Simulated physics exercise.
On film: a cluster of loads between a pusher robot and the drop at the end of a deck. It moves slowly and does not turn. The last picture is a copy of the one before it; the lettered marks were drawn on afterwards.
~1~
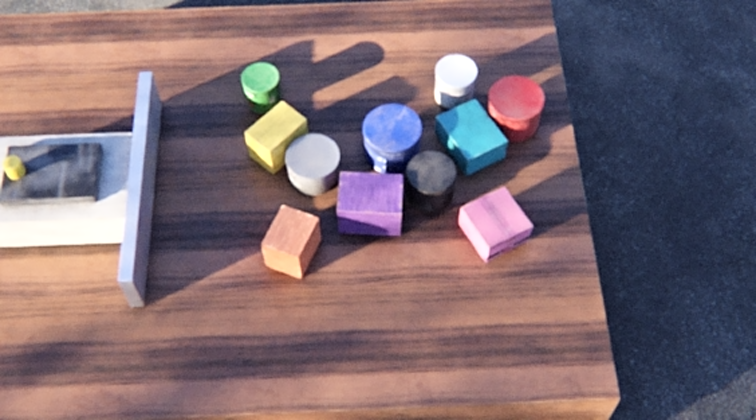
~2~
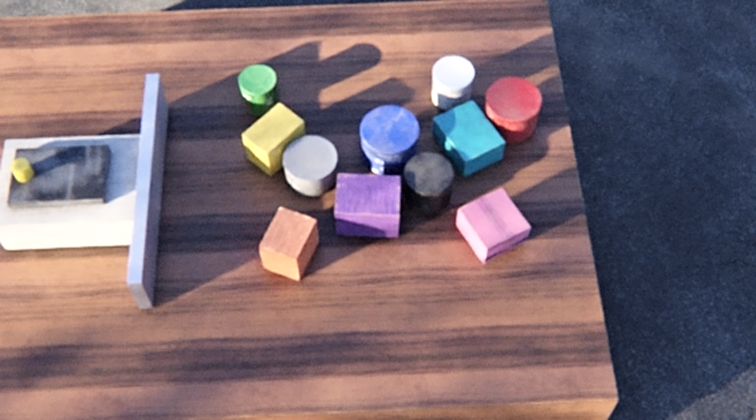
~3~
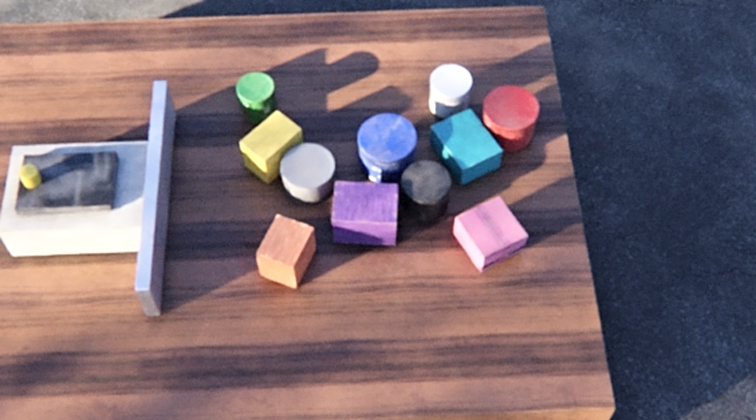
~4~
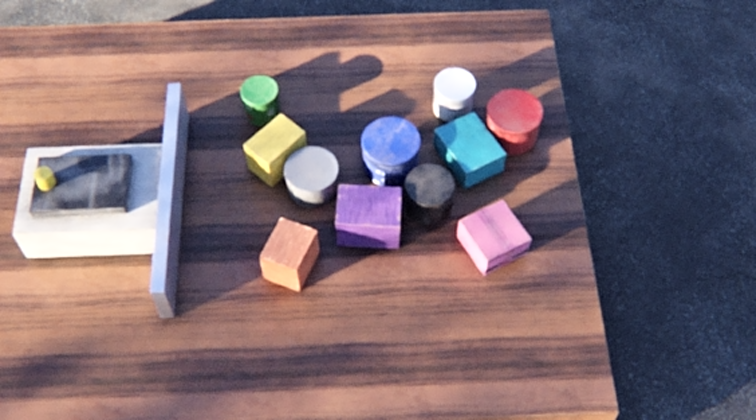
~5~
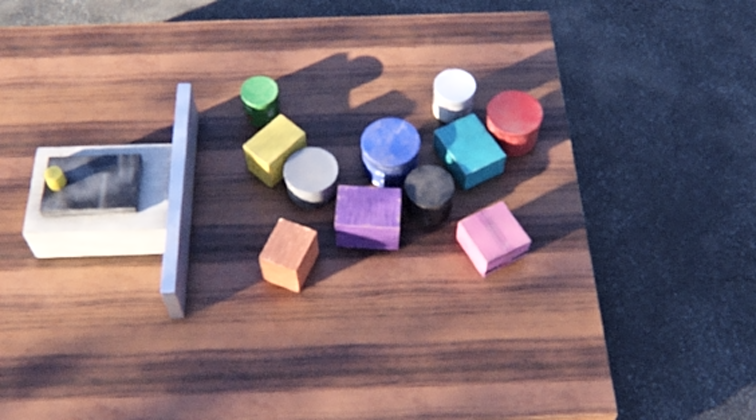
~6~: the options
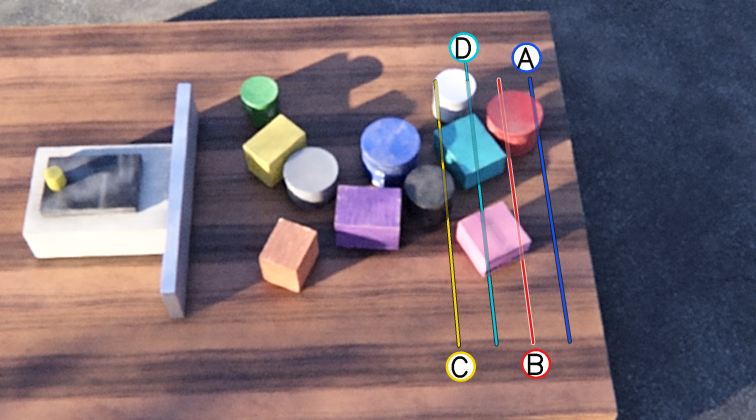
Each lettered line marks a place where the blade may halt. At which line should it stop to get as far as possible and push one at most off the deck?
Up to line C.
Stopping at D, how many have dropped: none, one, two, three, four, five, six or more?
In all, two.
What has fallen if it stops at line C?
The red pail.
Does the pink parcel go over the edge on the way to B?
Yes.
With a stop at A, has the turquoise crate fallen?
Yes.
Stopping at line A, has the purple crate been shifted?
Yes.
On the marked copy, A at (548, 199); B at (515, 200); C at (446, 203); D at (481, 201).
With C. Early on, robot (197, 180); green pail (303, 98); orange crate (303, 254).
Further on, robot (296, 177); red pail (538, 121); turquoise crate (490, 148).
At the end, robot (367, 175); red pail over the edge; turquoise crate (556, 142); one fallen.
As for the rest, A drops six; B drops four; D drops two.
